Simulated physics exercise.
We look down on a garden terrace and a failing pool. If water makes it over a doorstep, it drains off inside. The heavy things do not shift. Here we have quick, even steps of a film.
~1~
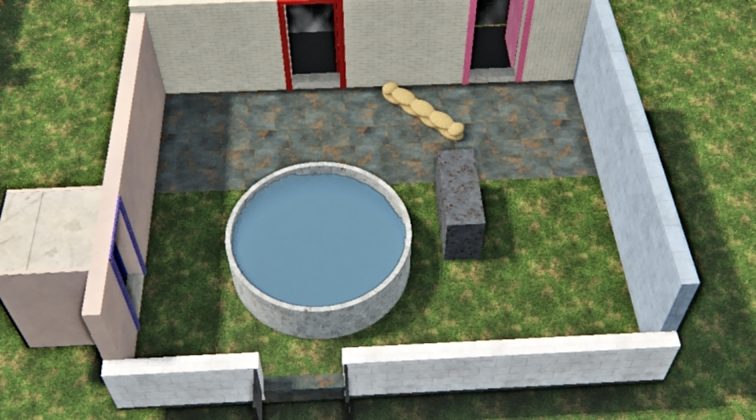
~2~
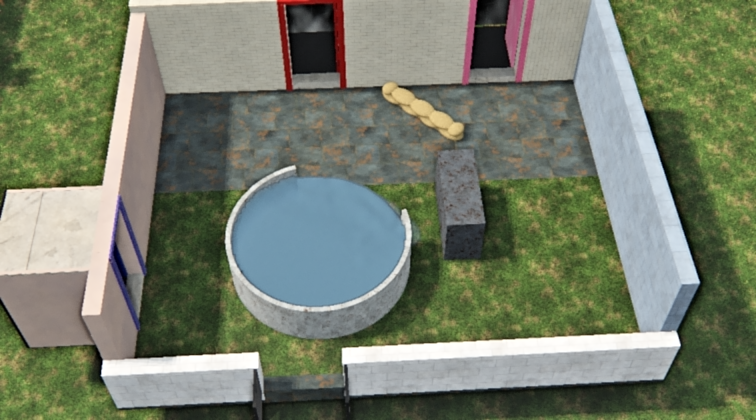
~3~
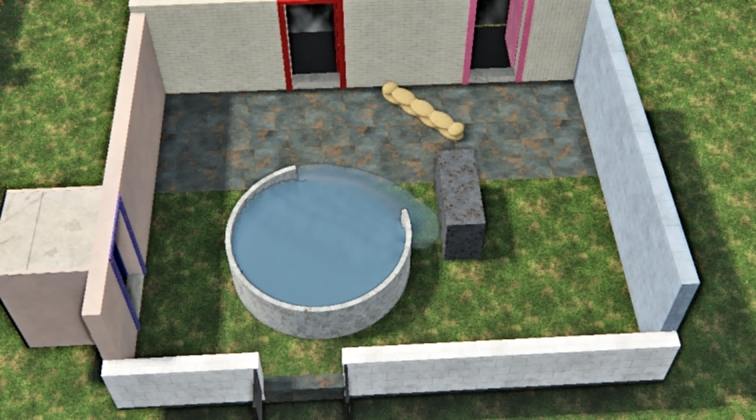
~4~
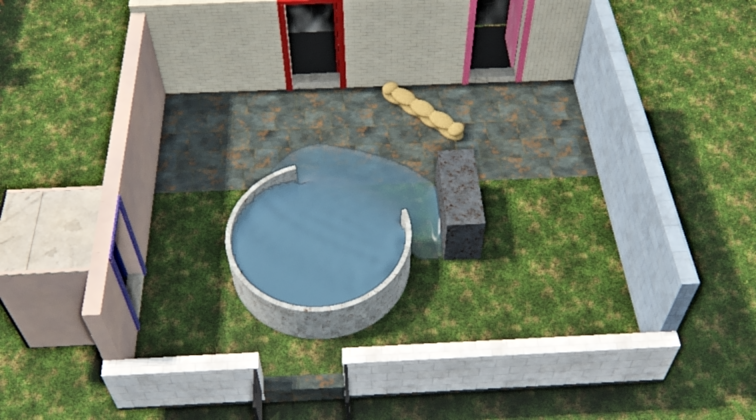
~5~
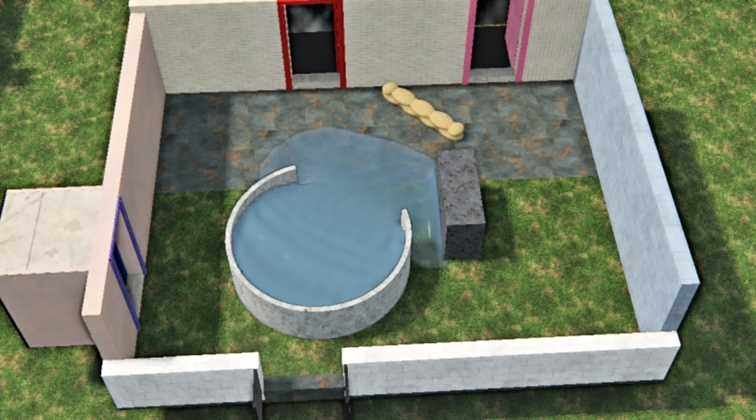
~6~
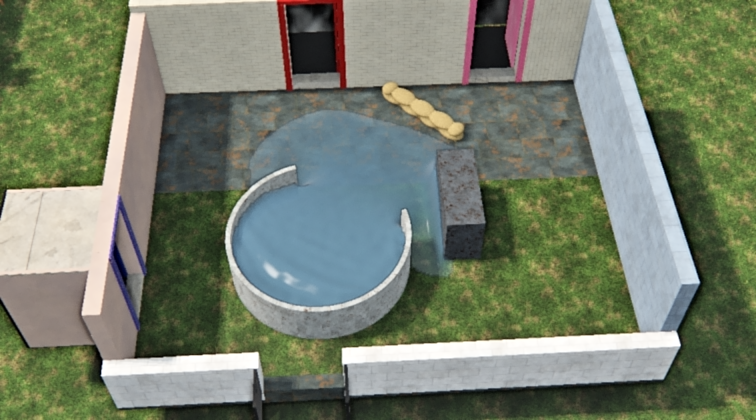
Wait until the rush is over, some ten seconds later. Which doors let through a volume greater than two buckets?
As I see it, the blue door will keep it to two buckets, the red door will be overrun, the pink door will keep it to two buckets.
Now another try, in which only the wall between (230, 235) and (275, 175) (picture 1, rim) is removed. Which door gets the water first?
It would be the one in blue.
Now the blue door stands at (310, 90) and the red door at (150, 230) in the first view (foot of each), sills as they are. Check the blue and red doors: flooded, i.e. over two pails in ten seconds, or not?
Blue door: Comes in high; red door: Comes in low.
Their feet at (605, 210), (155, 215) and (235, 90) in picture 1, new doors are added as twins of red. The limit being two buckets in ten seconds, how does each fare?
Door by door: Stays short, stays short, stays short.
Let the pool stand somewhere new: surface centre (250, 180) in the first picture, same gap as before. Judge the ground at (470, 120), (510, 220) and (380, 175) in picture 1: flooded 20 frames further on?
I'd say swamped for the first, swamped for the second and swamped for the third.
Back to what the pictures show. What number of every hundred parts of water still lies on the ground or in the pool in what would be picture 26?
Estimate: Close to 98 %.
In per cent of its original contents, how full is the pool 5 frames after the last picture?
About 62 per cent.
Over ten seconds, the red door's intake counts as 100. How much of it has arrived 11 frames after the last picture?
Roughly 35 %.
A moment on, water covers 35 % of the floor; the blue door not reached, the red door under two buckets in, the pink door not reached.
Next, water covers 45 % of the floor; the blue door not reached, the red door over two buckets in, the pink door wet at the sill, nothing in.
Then, water covers 65 % of the floor; the blue door not reached, the red door far over two buckets in, the pink door wet at the sill, nothing in.
Later, water covers 95 % of the floor; the blue door wet at the sill, nothing in, the red door far over two buckets in, the pink door wet at the sill, nothing in.
In the end, water covers 100 % of the floor; the blue door under two buckets in, the red door far over two buckets in, the pink door wet at the sill, nothing in.
